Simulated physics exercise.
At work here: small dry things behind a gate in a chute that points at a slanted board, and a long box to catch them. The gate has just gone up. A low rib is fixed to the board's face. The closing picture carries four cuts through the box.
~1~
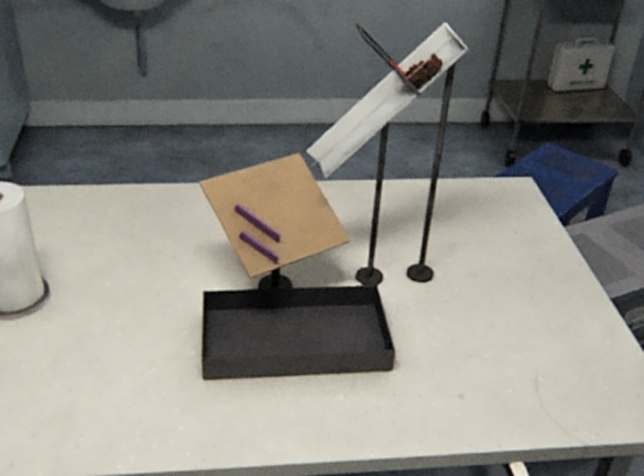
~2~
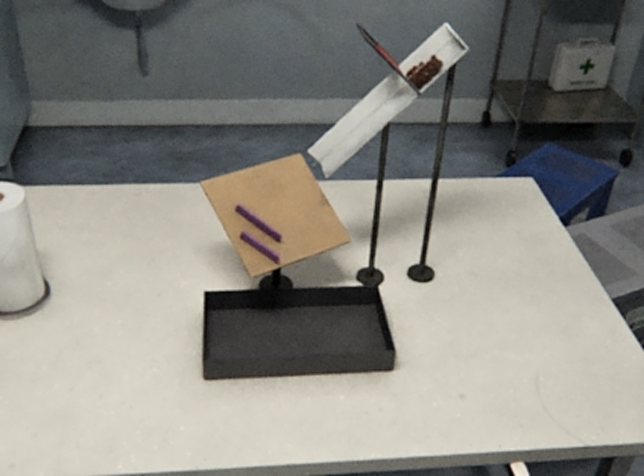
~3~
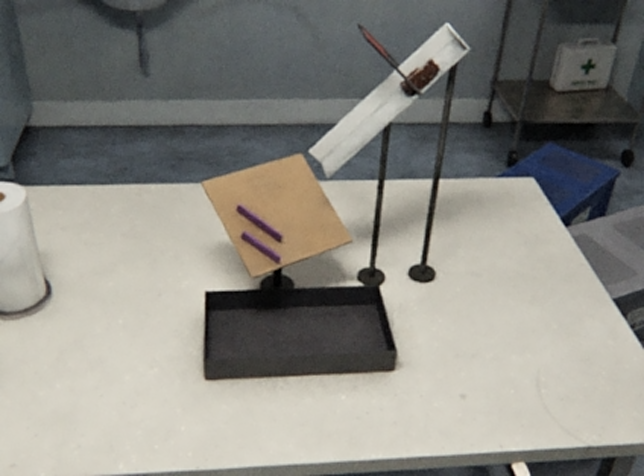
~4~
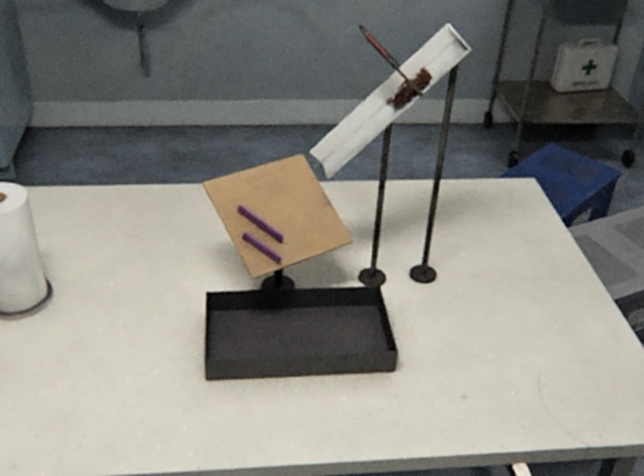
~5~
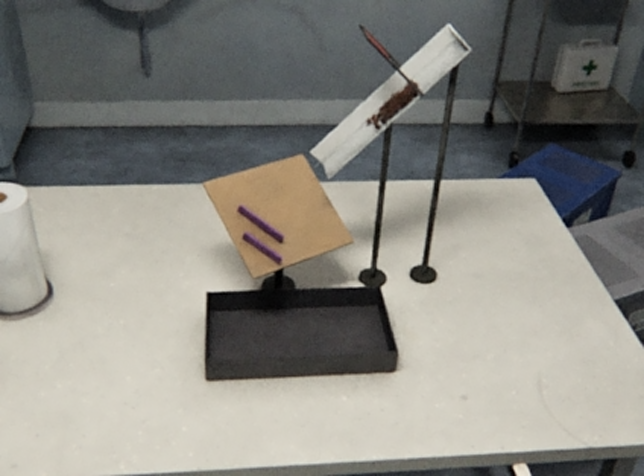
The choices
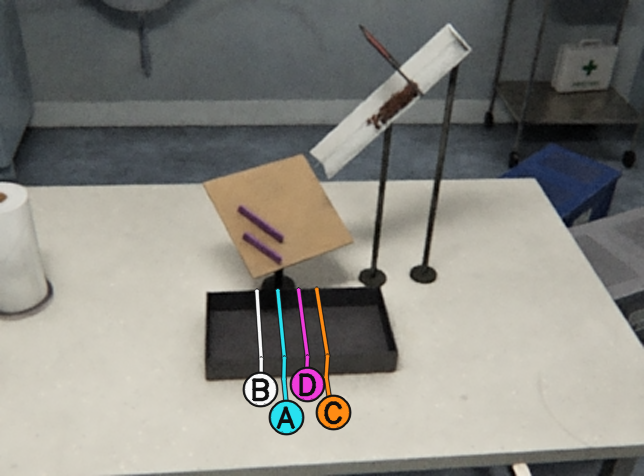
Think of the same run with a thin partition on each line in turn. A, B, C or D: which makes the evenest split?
Line C.
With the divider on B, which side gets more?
Right.
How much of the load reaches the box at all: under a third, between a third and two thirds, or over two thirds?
About that: Over two thirds.
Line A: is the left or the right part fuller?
The right side.
On the marked copy, line A crosses the front rim at (284, 357); line B crosses the front rim at (261, 358); line C crosses the front rim at (327, 355); line D crosses the front rim at (307, 356).
For line A, of what is caught, just a few on the left of the divider, almost all on the right.
For line B, of what is caught, just a few on the left of the divider, almost all on the right.
For line C, of what is caught, roughly two thirds on the left of the divider, roughly a third on the right.
For line D, of what is caught, about a tenth on the left of the divider, almost all on the right.
